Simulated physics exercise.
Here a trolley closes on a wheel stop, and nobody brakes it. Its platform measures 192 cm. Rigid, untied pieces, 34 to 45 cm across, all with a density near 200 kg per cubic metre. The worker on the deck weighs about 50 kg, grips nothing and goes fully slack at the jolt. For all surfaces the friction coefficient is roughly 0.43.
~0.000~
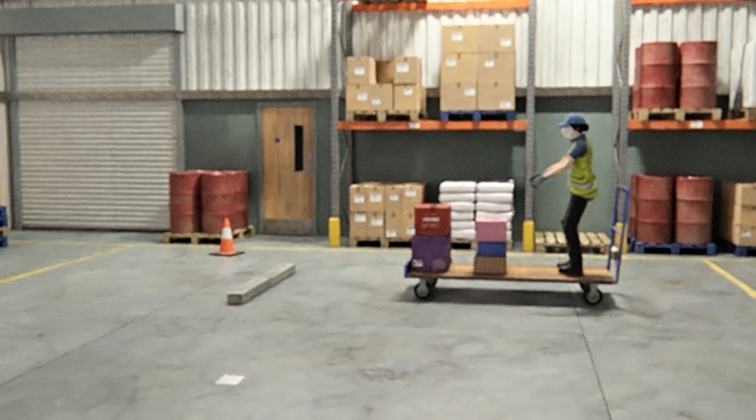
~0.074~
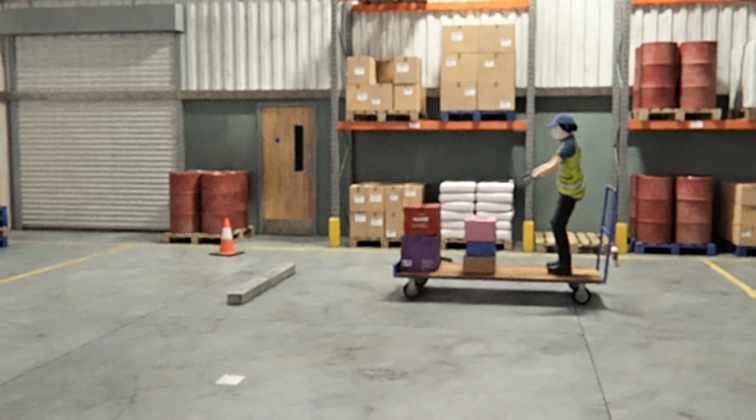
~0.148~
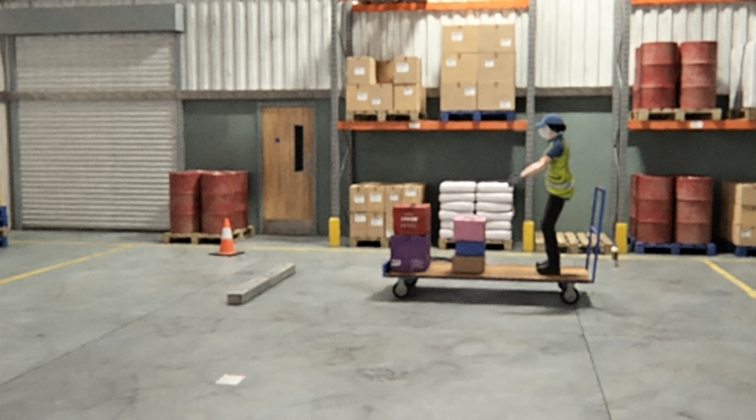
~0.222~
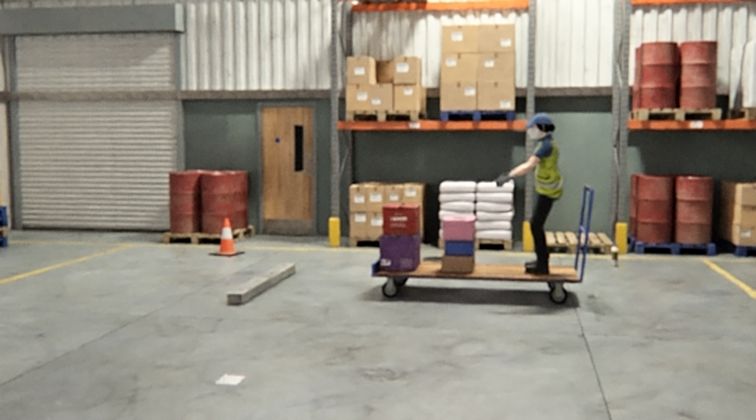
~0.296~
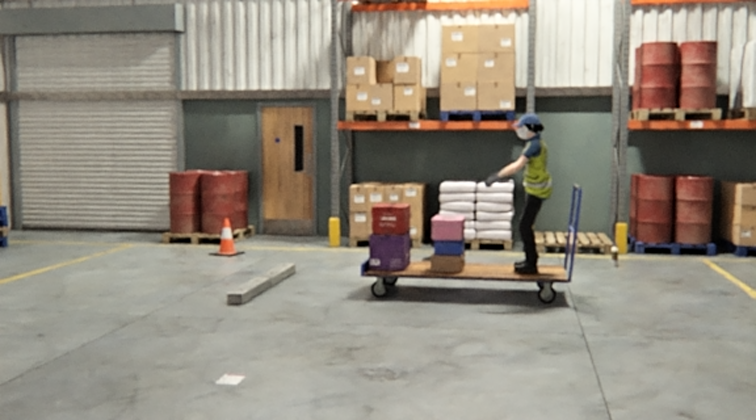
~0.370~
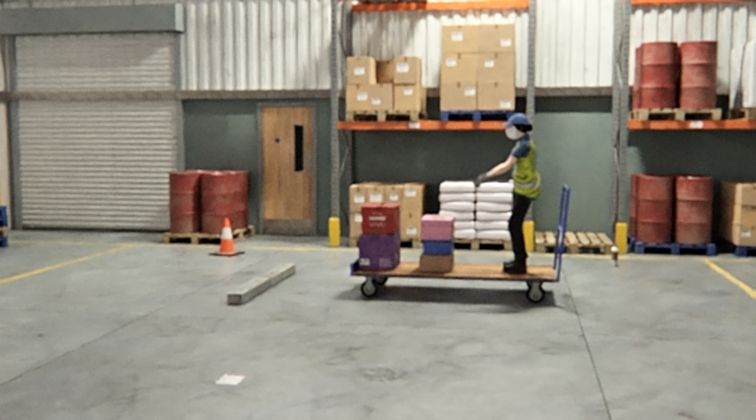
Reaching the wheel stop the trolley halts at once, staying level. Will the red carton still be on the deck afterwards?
No.
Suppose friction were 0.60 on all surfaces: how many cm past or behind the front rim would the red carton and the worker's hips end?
In that case the red load finishes 40 cm past the rim, with the hips 130 cm behind.
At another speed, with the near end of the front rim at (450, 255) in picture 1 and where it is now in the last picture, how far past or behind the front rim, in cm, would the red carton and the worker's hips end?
Rest points: Red at 120 cm past, hips at 120 cm behind.
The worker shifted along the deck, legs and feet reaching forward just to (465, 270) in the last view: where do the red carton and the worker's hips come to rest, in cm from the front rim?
Red 20 past, hips 110 behind.
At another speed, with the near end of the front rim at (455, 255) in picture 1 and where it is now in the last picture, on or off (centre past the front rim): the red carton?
Lab note: Red - leaves the load.
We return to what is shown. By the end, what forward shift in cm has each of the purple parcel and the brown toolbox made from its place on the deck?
The purple one ends 0 cm forward and the brown one 20 cm forward.
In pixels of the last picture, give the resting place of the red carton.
About (221, 272).
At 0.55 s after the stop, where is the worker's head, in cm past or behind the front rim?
About 80 cm behind the front rim.
Impact comes at 1.08 s.
After 1.63 s the red carton is 19 cm past the rim, tilted 95°, near (245, 248) in the last picture's view.
After 2.08 s the red carton is 33 cm past the rim, tilted 140°, near (234, 266) in the last picture's view.
Final state at 3.2 s, past the rim, red carton; behind it, purple parcel, brown toolbox, pink toolbox, blue toolbox and the worker's hips.
